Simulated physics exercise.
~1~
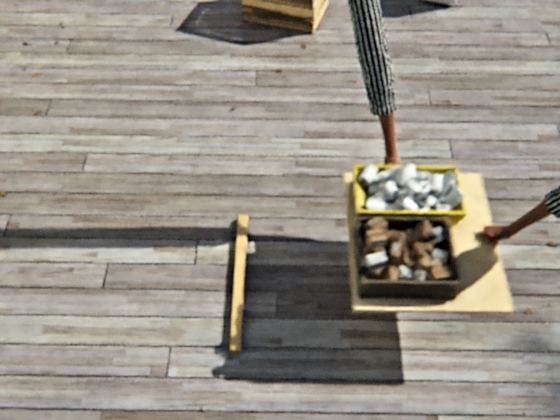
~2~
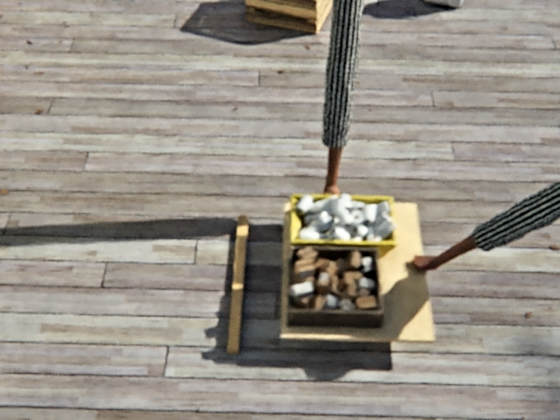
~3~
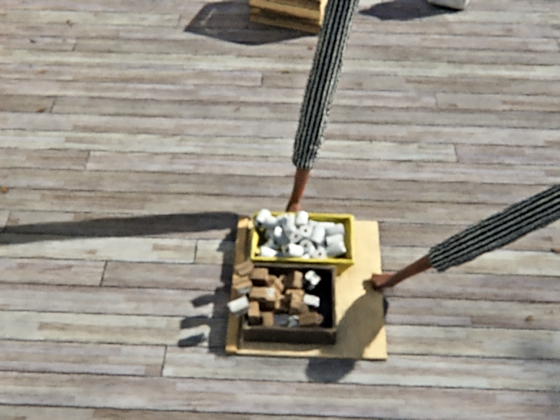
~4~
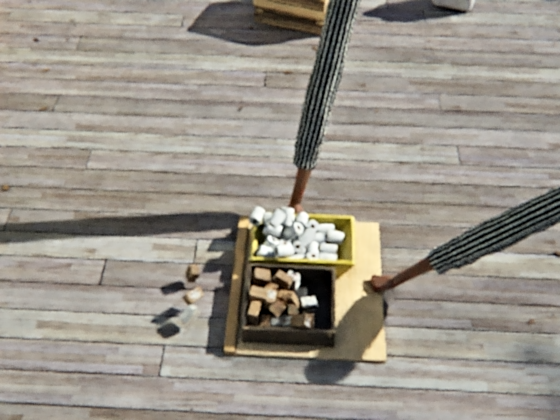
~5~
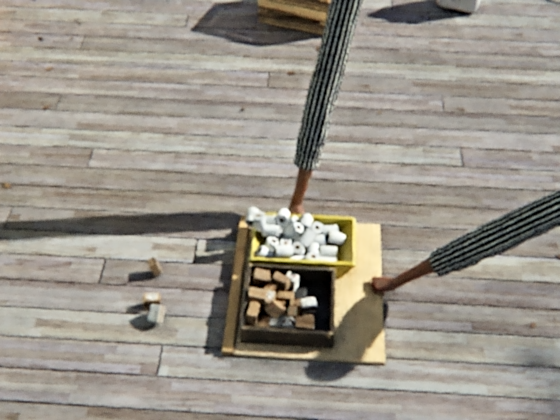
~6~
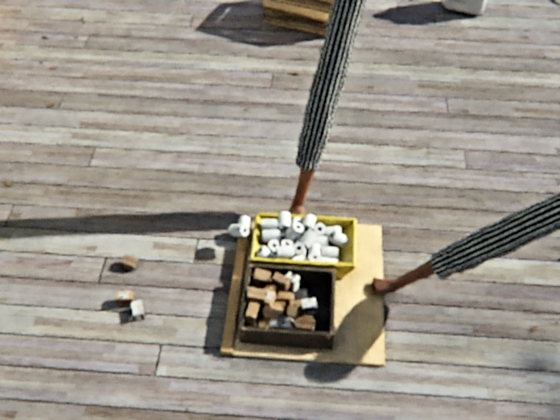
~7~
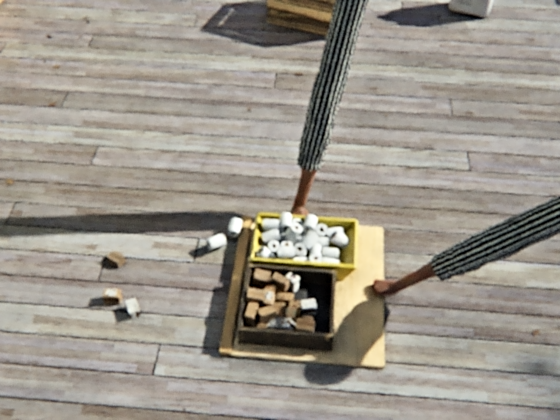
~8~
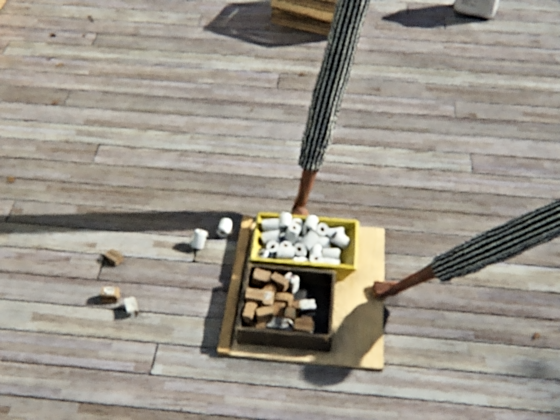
A weathered plank deck in strong sunlight is seen from high above, with long shadows across it. Two arms in striped sleeves hold a pale board carrying a yellow box of white paper rolls and, below it, a black box of small brown and white parcels. The arms push the board left until it stops abruptly against a narrow wooden bar. Three parcels fly out over the bar and tumble onto the planks, then two white rolls spill from the yellow box. The loose pieces settle at left, while most stay in their boxes.
